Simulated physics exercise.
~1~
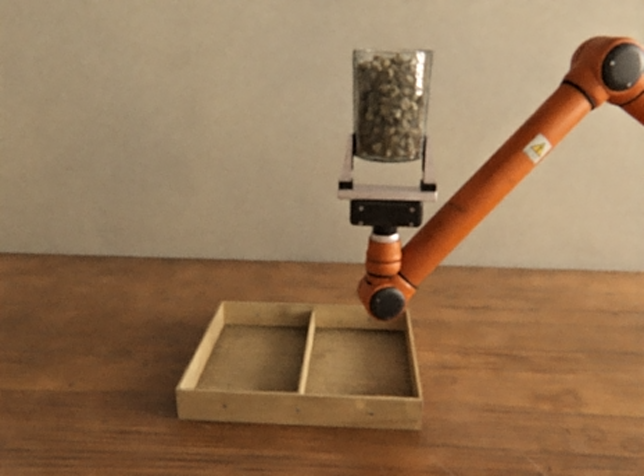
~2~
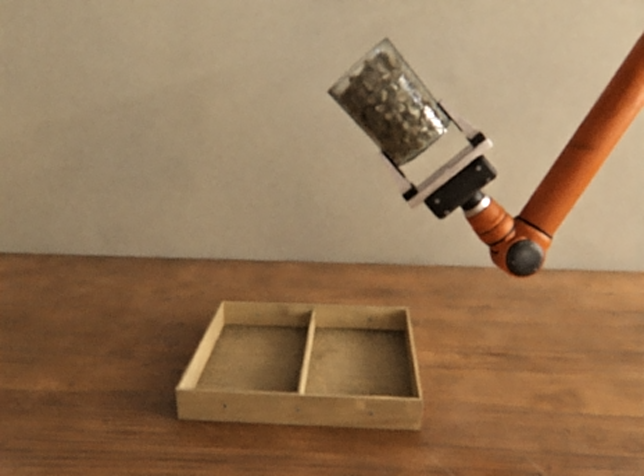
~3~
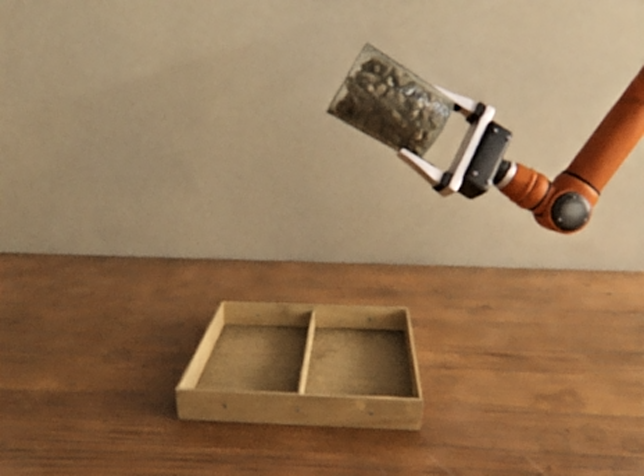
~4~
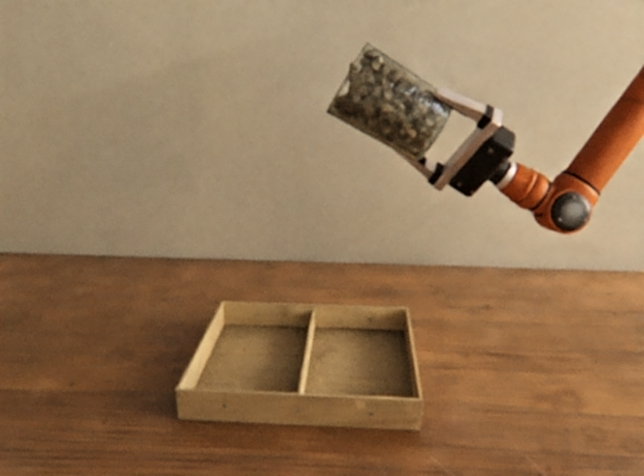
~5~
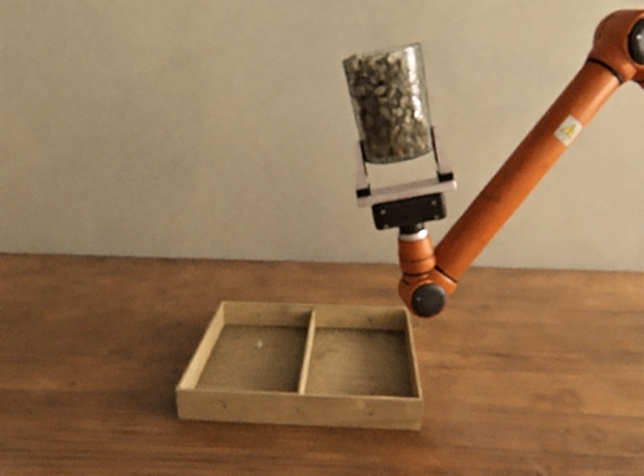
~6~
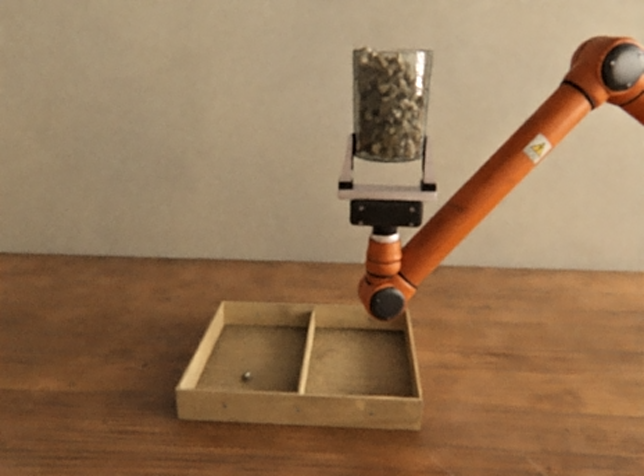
On a wooden table against a plain wall, an orange robot arm tipped a clear tumbler of small pebbles leftward over a divided wooden tray, then swung it back upright, still nearly full, with a single pebble lying in the tray's left part.
